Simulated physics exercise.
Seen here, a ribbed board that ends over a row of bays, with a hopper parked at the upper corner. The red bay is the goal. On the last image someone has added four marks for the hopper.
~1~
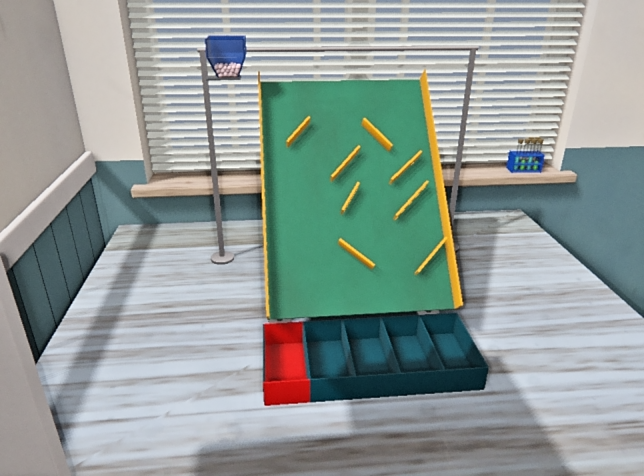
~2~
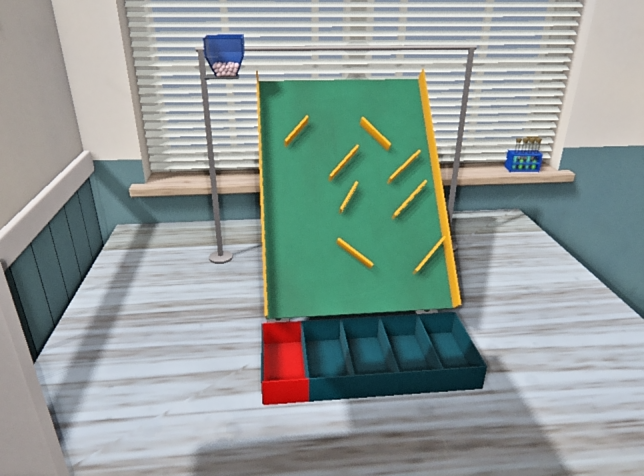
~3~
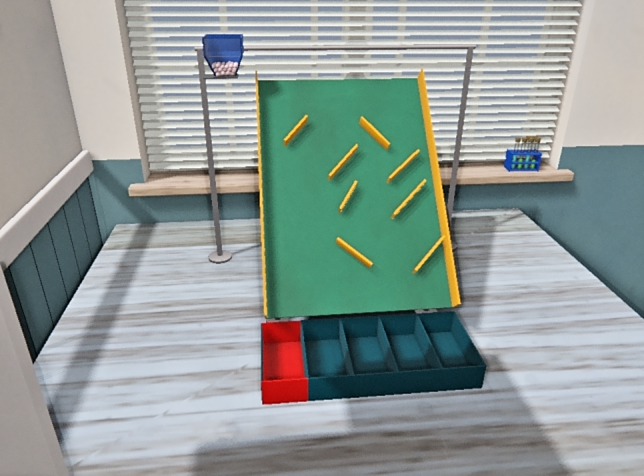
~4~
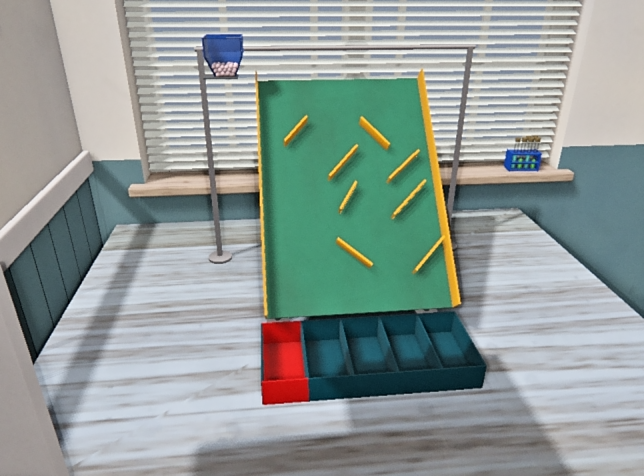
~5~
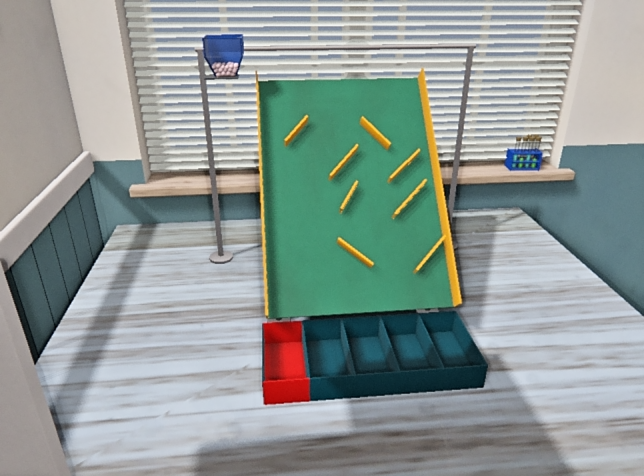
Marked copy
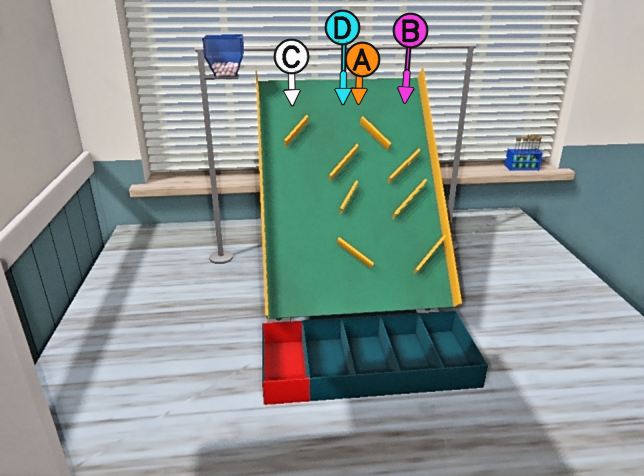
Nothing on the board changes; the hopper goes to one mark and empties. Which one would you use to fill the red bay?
Best: C.
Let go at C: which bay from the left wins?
It is the first one.
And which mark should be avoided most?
That would be B.
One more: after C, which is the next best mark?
Here it is mark D.
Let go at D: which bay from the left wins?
The first from the left.
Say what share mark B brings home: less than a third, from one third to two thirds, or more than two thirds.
It is less than a third.
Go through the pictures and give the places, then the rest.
Hopper at (229, 69), sugar pearls, door shut, in the first picture.
Ribs (286, 141) to (308, 116), (362, 118) to (390, 145), (331, 176) to (358, 145), in the second picture.
Ribs (390, 178) to (419, 150), (340, 209) to (356, 181), (394, 214) to (425, 180), in the third picture.
Ribs (338, 238) to (372, 264), (416, 270) to (445, 236), in the fourth picture.
Red bay at (287, 390), number 1 of 5 from the left, in the fifth picture.
On the marked copy, mark A meets the board at (358, 98); mark B meets the board at (405, 97); mark C meets the board at (292, 99); mark D meets the board at (342, 98).
If A is chosen, about a third in the red bay, about half in other bays, a small part outside the box.
If B is chosen, a stray few in the red bay, nearly all in other bays, a small part outside the box.
If C is chosen, most in the red bay, about a quarter outside the box.
If D is chosen, about half in the red bay, about a quarter in other bays, about a quarter outside the box.
